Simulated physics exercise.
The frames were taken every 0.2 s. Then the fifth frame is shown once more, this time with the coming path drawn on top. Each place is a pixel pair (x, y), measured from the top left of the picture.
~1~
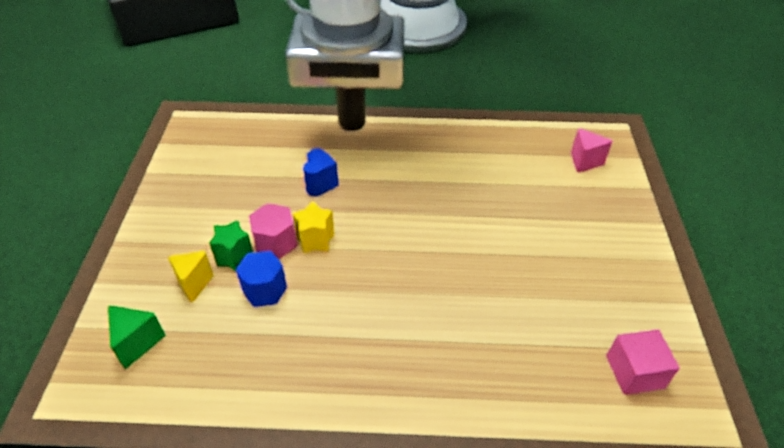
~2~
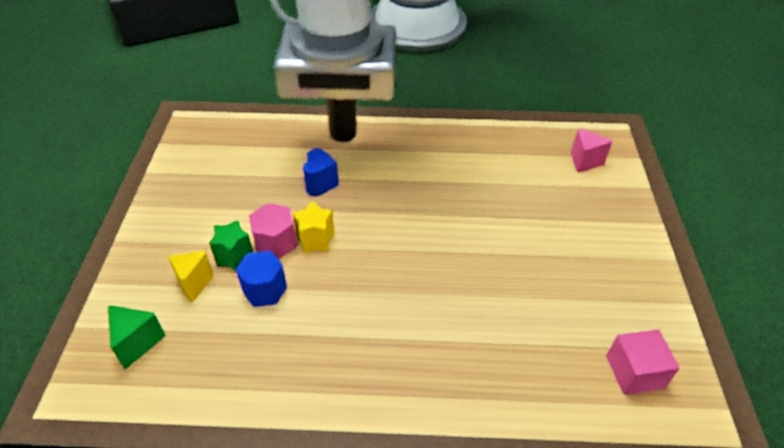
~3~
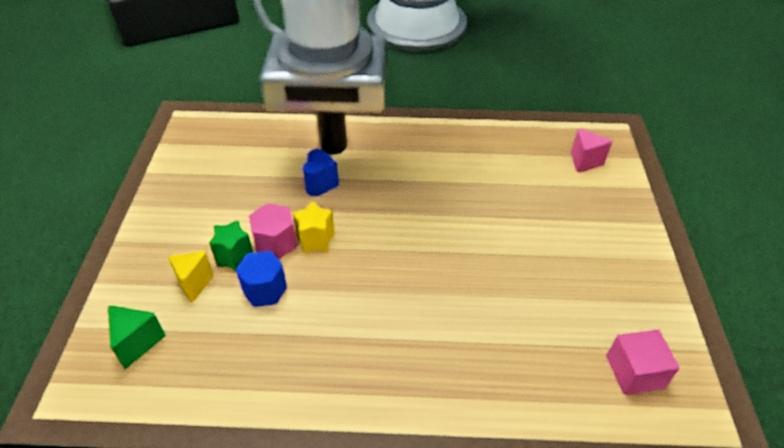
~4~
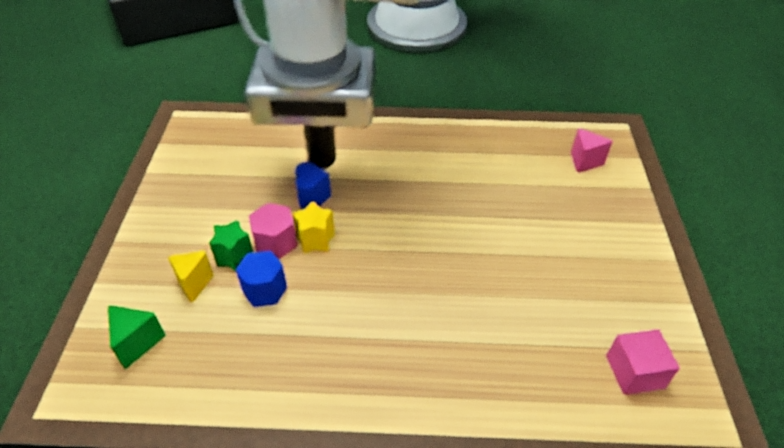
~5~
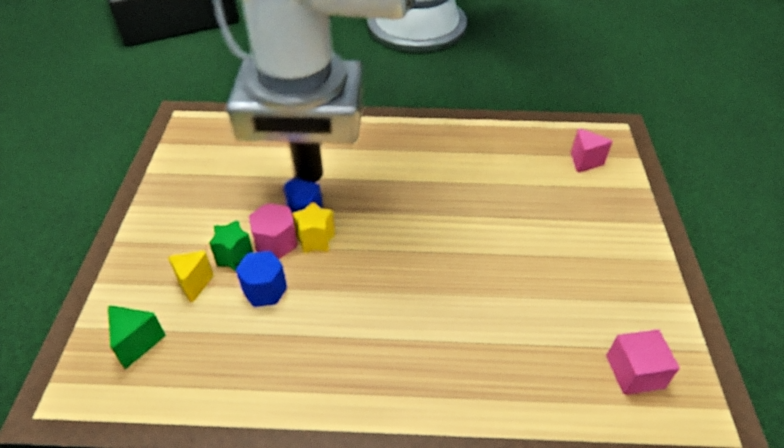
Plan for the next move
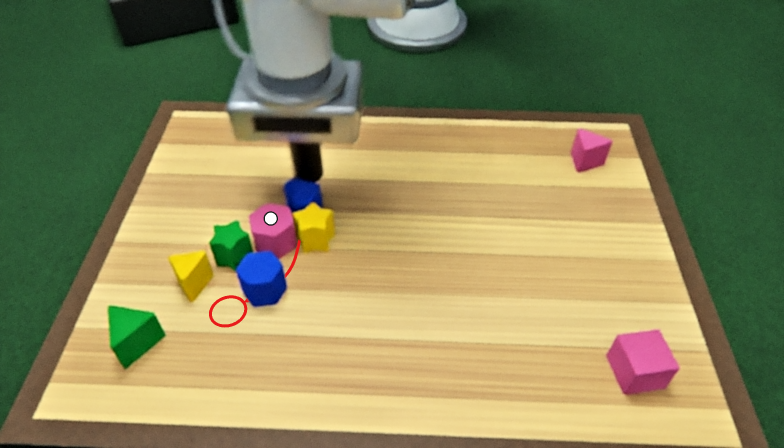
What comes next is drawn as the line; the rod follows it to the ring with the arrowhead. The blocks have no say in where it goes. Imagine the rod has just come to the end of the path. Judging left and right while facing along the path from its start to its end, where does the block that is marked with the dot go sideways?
The block that is marked with the dot is shifted sideways to the right, facing along the path from start to end.
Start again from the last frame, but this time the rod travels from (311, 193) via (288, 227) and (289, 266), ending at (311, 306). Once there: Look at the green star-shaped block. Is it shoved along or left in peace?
The answer is that it is displaced.
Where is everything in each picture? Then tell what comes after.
Tip of the rod at (352, 124), middles of tops, green star-shaped block at (228, 233), blue hexagonal block at (259, 267), pink hexagonal block at (271, 219), blue heart at (318, 160), yellow star-shaped block at (313, 216), in the first picture.
Rod at (344, 135), nothing pushed, in the second picture.
Rod at (334, 147), nothing pushed, in the third picture.
Rod at (322, 160), blue heart at (309, 174), in the fourth picture.
Rod at (309, 175), green star-shaped block at (228, 233), blue hexagonal block at (259, 267), pink hexagonal block at (271, 219), blue heart at (301, 190), yellow star-shaped block at (313, 216), in the fifth picture.
The line goes from (311, 193) over (301, 234) and (283, 278) to (228, 311); the dot is on the pink hexagonal block.
On the path given first. One third of the way, rod at (298, 217); green star-shaped block at (216, 240), turned 45° clockwise; blue hexagonal block at (250, 281), turned 15° anticlockwise; pink hexagonal block at (253, 245), turned 45° clockwise; blue heart at (289, 234); yellow star-shaped block at (324, 236), turned 35° anticlockwise.
Two thirds of the way, rod at (278, 262); green star-shaped block at (209, 241), turned 80° clockwise; blue hexagonal block at (234, 304), turned 55° anticlockwise; pink hexagonal block at (230, 266), turned 90° clockwise; blue heart at (268, 283); yellow star-shaped block at (325, 242), turned 65° anticlockwise.
At the end, rod at (222, 295); green star-shaped block at (203, 242), turned 110° clockwise; blue hexagonal block at (220, 327), turned 25° anticlockwise; pink hexagonal block at (181, 280), turned 135° clockwise; blue heart at (257, 302), turned 50° anticlockwise; yellow star-shaped block at (325, 242), turned 65° anticlockwise.
